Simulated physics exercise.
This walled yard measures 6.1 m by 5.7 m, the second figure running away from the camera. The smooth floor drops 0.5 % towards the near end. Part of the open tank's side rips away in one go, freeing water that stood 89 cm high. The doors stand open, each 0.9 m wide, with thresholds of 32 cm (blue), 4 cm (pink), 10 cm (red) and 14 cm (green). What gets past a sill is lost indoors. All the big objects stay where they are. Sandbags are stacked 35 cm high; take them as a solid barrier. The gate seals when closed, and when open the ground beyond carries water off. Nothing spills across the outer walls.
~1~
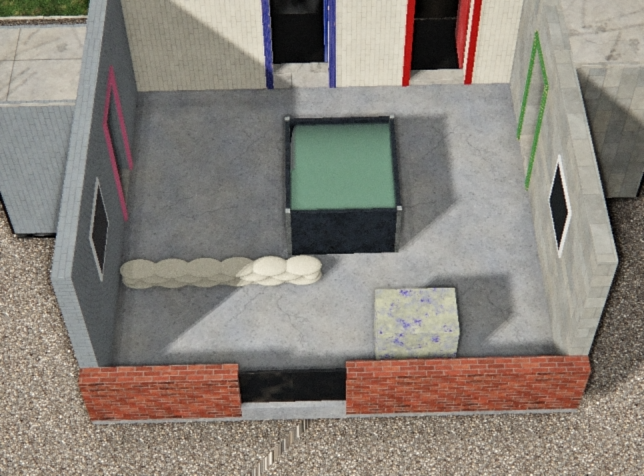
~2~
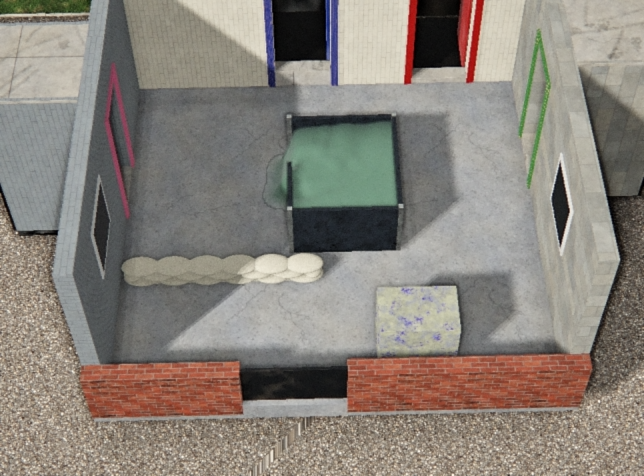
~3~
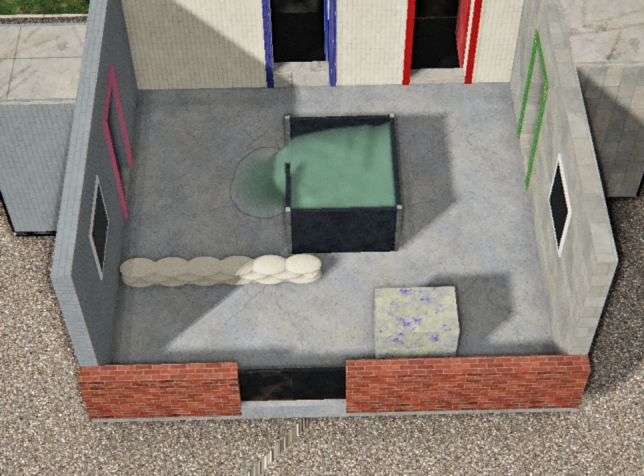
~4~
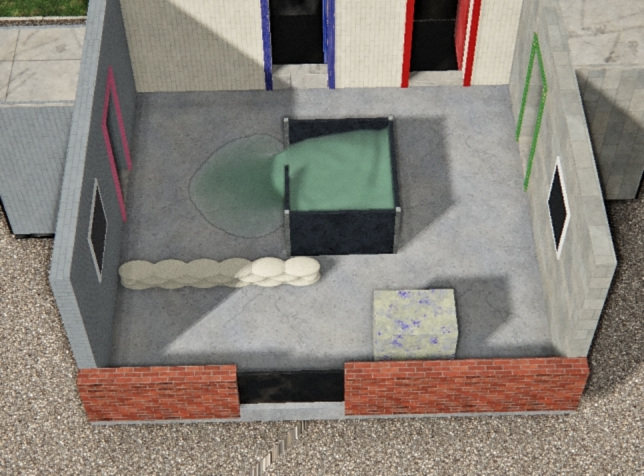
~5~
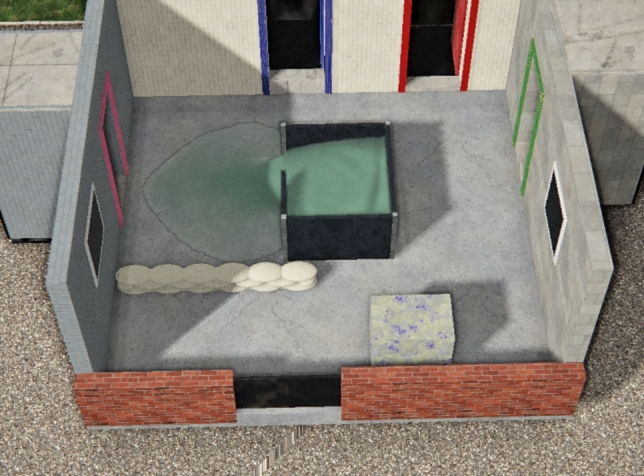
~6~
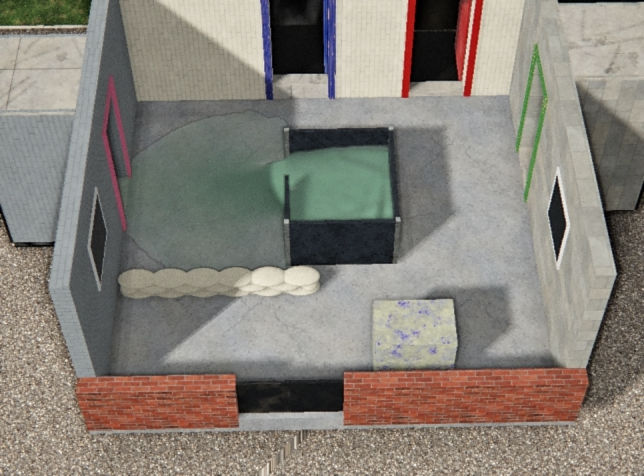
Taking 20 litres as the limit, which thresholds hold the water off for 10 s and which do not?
Door by door: At the blue door it does not reach the limit; at the pink door it exceeds the limit; at the red door it does not reach the limit; at the green door it stays under the limit.
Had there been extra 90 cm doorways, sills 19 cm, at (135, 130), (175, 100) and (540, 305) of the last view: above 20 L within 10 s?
In turn: Past it, above, below.
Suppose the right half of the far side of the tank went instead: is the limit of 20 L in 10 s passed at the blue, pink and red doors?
Then: Blue below, pink above, red over.
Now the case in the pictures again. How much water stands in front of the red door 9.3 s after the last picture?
About 7.5 cm.
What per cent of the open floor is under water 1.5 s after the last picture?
Near 30 per cent is wet.
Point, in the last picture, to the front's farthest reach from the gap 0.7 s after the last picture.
At about (113, 338).
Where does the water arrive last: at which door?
Last comes the green one.
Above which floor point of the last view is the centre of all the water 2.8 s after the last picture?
Around (256, 199).
Then, 0.7 s after the last picture water covers 25 % of the floor and is deepest (55 cm) near (138, 106); blue door 2 cm at the sill, 0 L in, pink door 13 cm at the sill, 105 L in, red door not reached, green door not reached.
Then, 1.5 s after the last picture water covers 30 % of the floor and is deepest (36 cm) near (132, 164); blue door 2 cm at the sill, 0 L in, pink door 19 cm at the sill, 253 L in, red door not reached, green door not reached.
Then, 2.8 s after the last picture water covers 40 % of the floor and is deepest (22 cm) near (126, 217); blue door 8 cm at the sill, 0 L in, pink door 22 cm at the sill, 433 L in, red door not reached, green door not reached.
Then, 5.3 s after the last picture water covers 70 % of the floor and is deepest (16 cm) near (137, 114); blue door 6 cm at the sill, 0 L in, pink door 14 cm at the sill, 610 L in, red door 2 cm at the sill, 0 L in, green door 8 cm at the sill, 0 L in.
Then, 9.3 s after the last picture water covers 90 % of the floor and is deepest (10 cm) near (120, 275); blue door 4 cm at the sill, 0 L in, pink door 9 cm at the sill, 699 L in, red door 7 cm at the sill, 0 L in, green door 6 cm at the sill, 0 L in.
